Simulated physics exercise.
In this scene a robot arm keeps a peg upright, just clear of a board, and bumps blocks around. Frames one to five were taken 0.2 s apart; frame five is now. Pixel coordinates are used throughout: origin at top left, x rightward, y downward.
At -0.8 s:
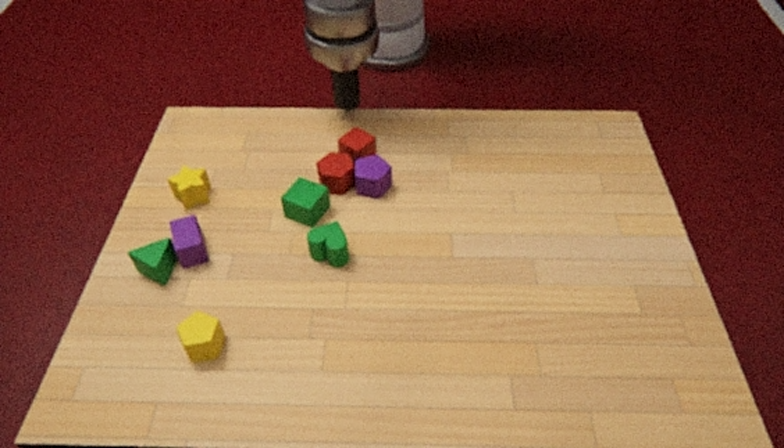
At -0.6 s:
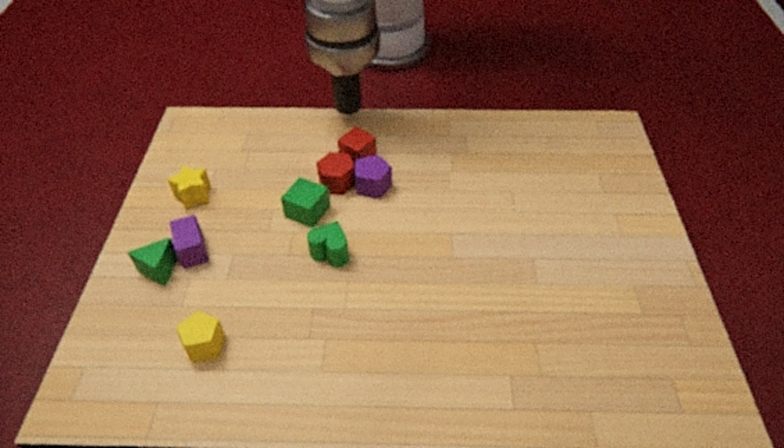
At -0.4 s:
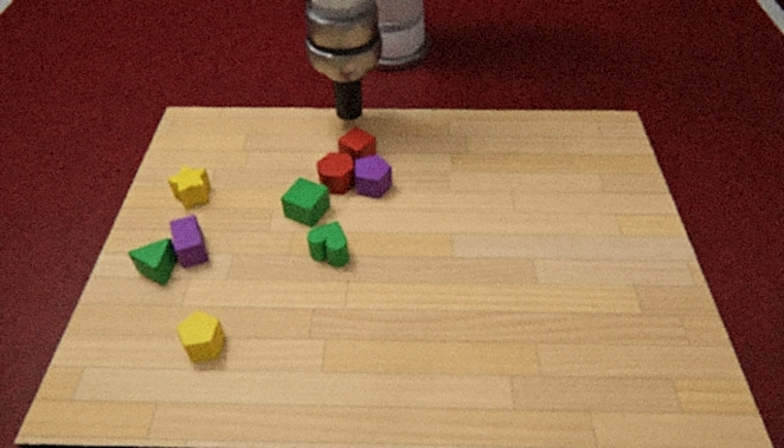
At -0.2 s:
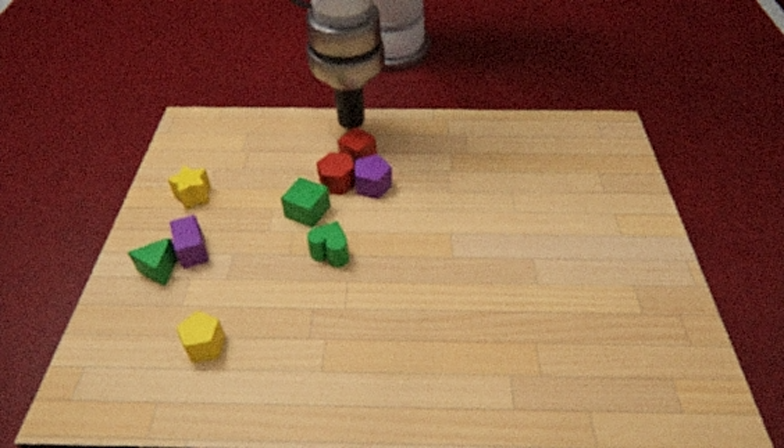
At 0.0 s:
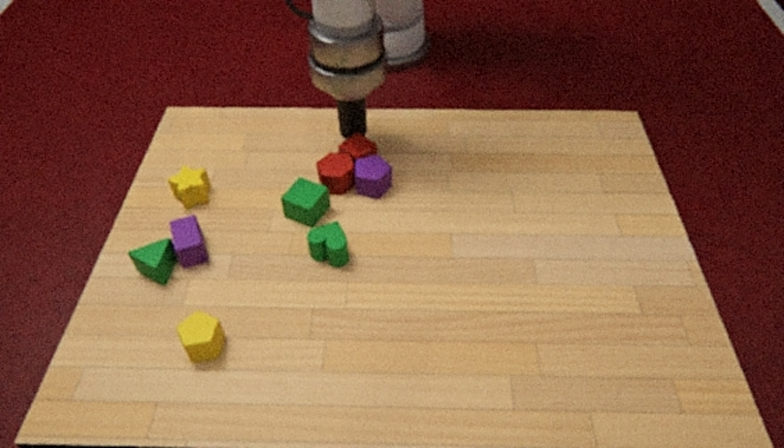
On a light wooden board scattered with red, green, purple and yellow blocks, a robot arm's dark peg crept down from the top edge toward the red blocks, while the pieces barely moved.
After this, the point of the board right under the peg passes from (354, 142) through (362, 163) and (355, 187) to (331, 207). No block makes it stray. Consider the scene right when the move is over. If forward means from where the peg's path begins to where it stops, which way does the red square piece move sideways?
So, looking from the first point of the path to the last, the red square piece moves leftwards.
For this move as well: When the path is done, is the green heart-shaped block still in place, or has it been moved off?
Once the path ends, it is where it was.
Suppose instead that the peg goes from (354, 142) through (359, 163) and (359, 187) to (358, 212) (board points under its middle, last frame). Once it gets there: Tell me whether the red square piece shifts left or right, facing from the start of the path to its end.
Well, taking the path from its start to its end as straight ahead, the red square piece moves to the left.
The first path, step by step. One third of the way, peg at (362, 152); green square piece at (300, 194); red hexagon at (330, 175), turned 45° clockwise; red square piece at (362, 167), turned 15° clockwise; purple five-sided block at (378, 187), turned 15° anticlockwise.
Two thirds of the way, peg at (353, 176); green square piece at (293, 200), turned 25° clockwise; red hexagon at (327, 185), turned 55° clockwise; red square piece at (367, 186), turned 15° clockwise; purple five-sided block at (385, 206), turned 15° anticlockwise.
At the end, peg at (330, 196); green square piece at (265, 218), turned 40° clockwise; green heart-shaped block still; red hexagon at (300, 206), turned 55° clockwise; red square piece at (363, 194); purple five-sided block at (387, 211), turned 30° anticlockwise.
